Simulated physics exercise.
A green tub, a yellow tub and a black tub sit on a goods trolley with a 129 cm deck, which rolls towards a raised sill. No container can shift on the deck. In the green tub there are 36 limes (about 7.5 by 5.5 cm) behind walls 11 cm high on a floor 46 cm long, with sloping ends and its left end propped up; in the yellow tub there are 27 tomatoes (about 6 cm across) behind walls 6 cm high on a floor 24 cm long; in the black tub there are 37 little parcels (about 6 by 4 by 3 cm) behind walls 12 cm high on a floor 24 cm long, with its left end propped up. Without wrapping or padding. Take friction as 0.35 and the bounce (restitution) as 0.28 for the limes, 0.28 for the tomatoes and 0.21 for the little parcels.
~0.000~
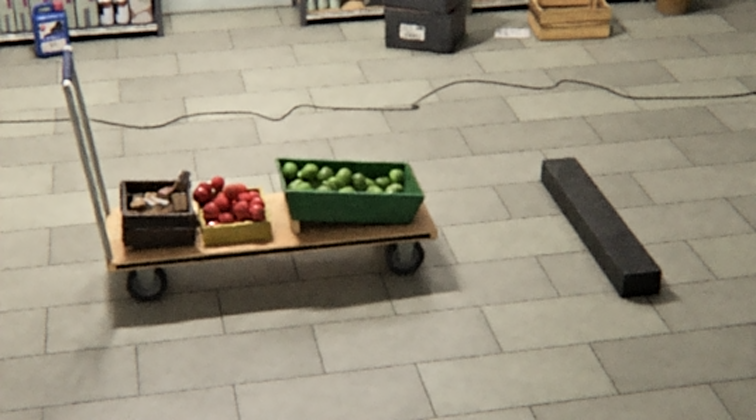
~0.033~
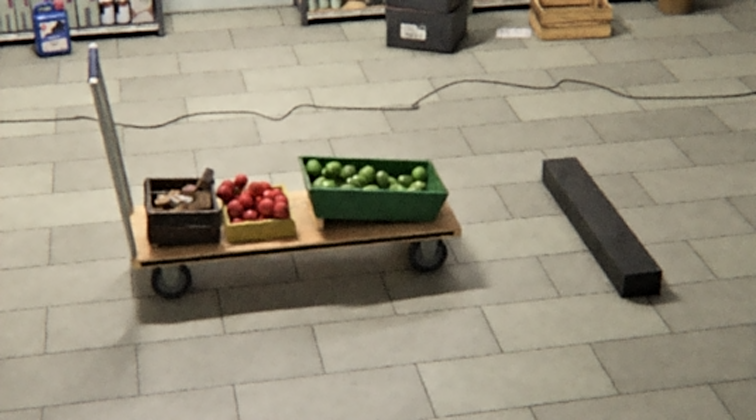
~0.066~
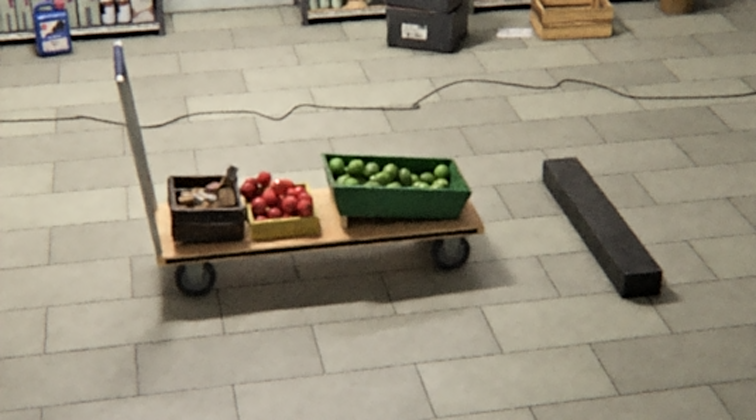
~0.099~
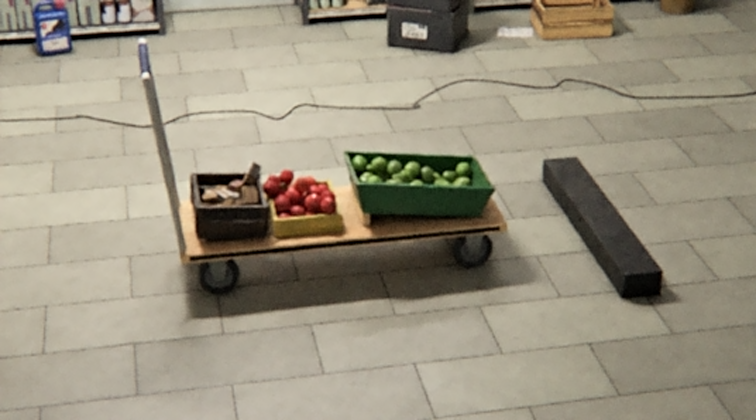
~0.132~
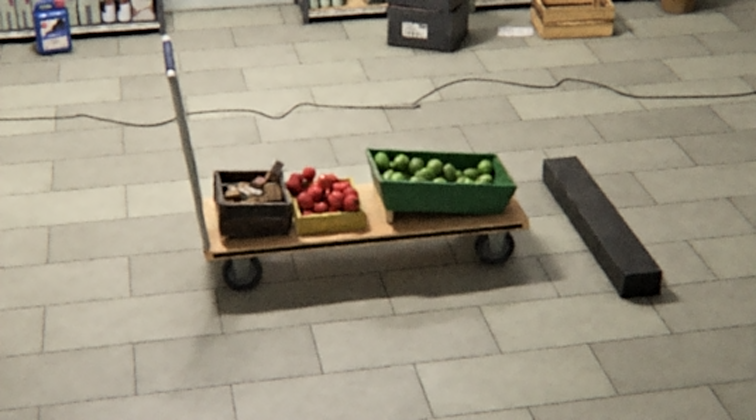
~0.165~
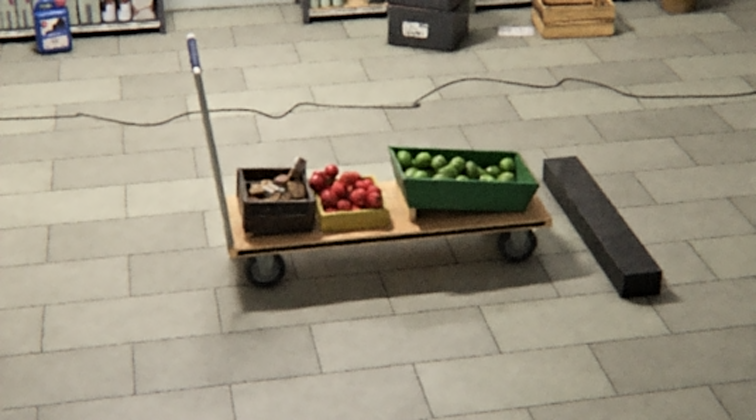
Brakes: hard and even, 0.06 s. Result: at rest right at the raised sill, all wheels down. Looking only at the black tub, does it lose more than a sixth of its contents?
No.
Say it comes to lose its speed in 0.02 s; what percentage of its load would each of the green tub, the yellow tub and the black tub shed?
In that case green tub 20, yellow tub 30 and black tub 10 per cent.
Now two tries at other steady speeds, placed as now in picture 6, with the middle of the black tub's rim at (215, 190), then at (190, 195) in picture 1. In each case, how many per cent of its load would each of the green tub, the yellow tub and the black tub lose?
Green tub 0 and 0, yellow tub 30 and 30, black tub 0 and 0 per cent.
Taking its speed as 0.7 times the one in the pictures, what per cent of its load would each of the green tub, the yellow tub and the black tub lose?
In that case the green tub sheds 0 per cent, the yellow tub 30 per cent and the black tub 0 per cent.
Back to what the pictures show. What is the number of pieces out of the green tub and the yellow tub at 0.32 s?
Estimate at that time - green tub 0, yellow tub 4, give or take.
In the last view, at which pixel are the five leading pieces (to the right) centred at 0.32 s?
Close to (572, 165).
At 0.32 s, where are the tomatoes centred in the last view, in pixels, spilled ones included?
In the last view they're centred near (419, 188).
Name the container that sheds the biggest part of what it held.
Yellow tub.
After 0.22 s, the brake bites.
After 0.32 s, 0 of 36 out of the green tub, 4 of 27 out of the yellow tub and 1 of 37 out of the black tub.
After 0.44 s, 3 of 36 out of the green tub, 8 of 27 out of the yellow tub and 2 of 37 out of the black tub.
After 0.67 s, 5 of 36 out of the green tub, 9 of 27 out of the yellow tub and 3 of 37 out of the black tub.
Final count (at 1.17 s), 5 of 36 out of the green tub, 9 of 27 out of the yellow tub and 3 of 37 out of the black tub. Asked share, 3 of 37, 8 per cent.
